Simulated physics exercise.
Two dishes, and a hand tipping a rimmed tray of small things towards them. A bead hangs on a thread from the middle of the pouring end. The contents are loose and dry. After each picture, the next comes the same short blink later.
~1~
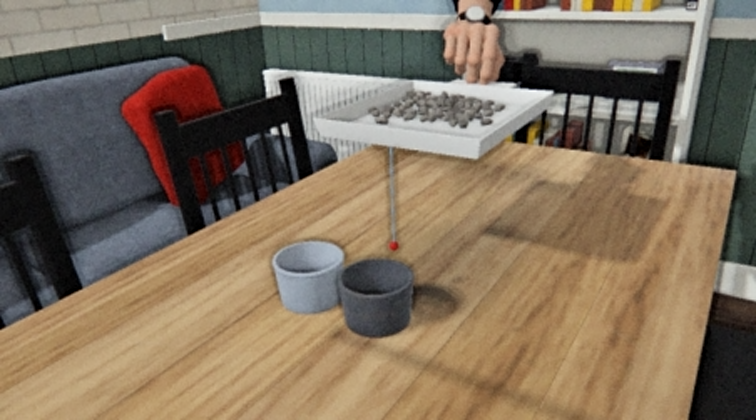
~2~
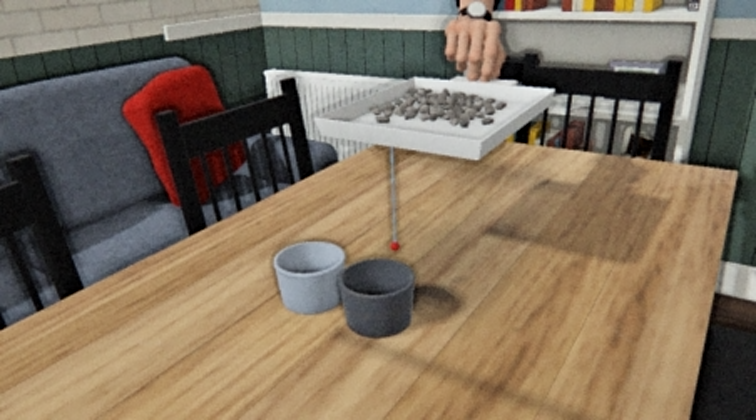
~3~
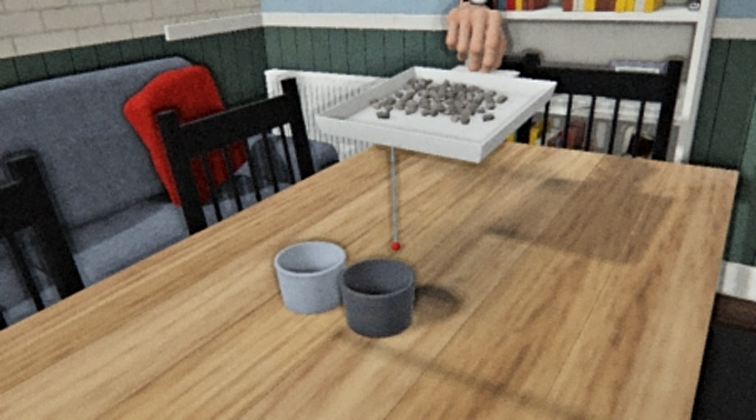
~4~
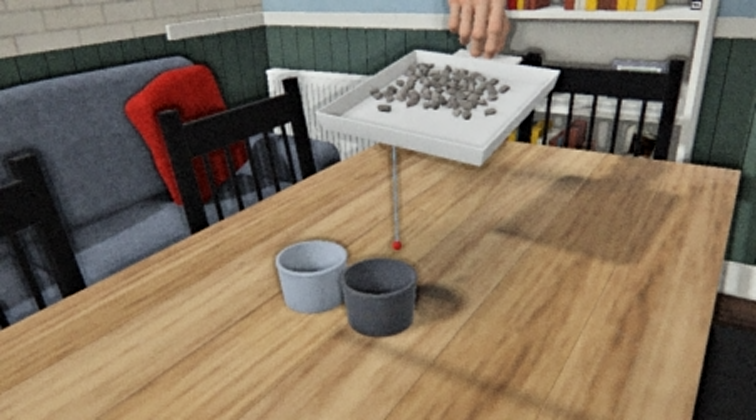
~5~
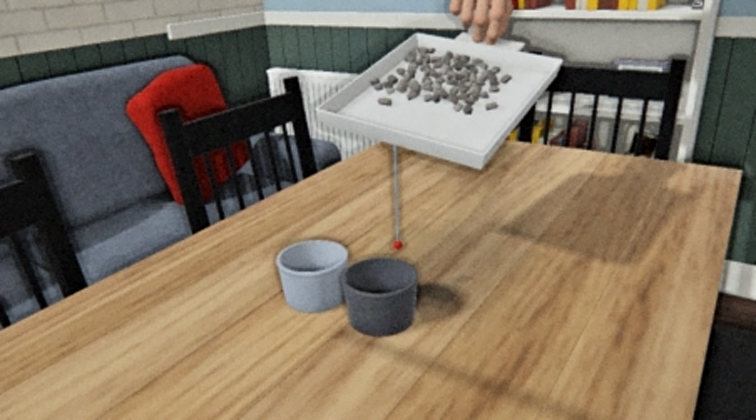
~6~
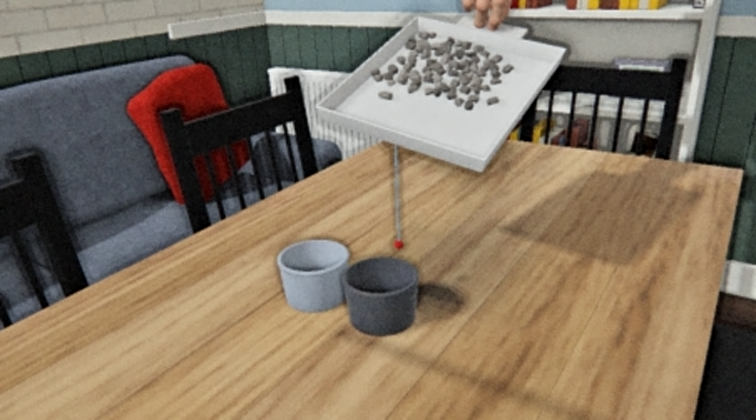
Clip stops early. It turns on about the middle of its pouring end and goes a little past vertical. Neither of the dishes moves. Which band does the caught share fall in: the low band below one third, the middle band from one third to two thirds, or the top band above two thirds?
It falls in the low band.
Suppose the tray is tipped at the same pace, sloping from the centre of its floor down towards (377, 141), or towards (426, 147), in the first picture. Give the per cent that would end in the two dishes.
Respectively 70 and 20 in a hundred.
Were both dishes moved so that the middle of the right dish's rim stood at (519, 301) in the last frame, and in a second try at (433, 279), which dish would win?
First try: The dish on the left-hand side; second try: The dish on the right-hand side.
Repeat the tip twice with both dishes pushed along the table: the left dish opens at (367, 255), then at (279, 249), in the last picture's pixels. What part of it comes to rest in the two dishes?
In order: 40 percent and 0 percent.
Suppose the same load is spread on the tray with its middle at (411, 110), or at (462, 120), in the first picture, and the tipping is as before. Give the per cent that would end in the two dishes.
Roughly 0 and 0 percent, in that order.
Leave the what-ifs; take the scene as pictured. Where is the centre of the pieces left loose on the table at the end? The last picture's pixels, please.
At about (471, 332).
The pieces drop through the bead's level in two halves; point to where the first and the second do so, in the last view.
At (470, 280) for the first part, then at (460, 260) for the others.
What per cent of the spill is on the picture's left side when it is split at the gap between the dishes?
Close to 0 per cent.
Soon, tray tipped steeply; most on the tray; a small part in the air.
A while on, tray tipped past a quarter turn; about a third on the tray; a stray few in the right dish; about two thirds outside both; a small part in the air.
Towards the end, tray tipped past a quarter turn; a stray few in the right dish; nearly all outside both.
Finally, tray tipped past a quarter turn; a stray few in the right dish; none in the left dish; nearly all outside both.
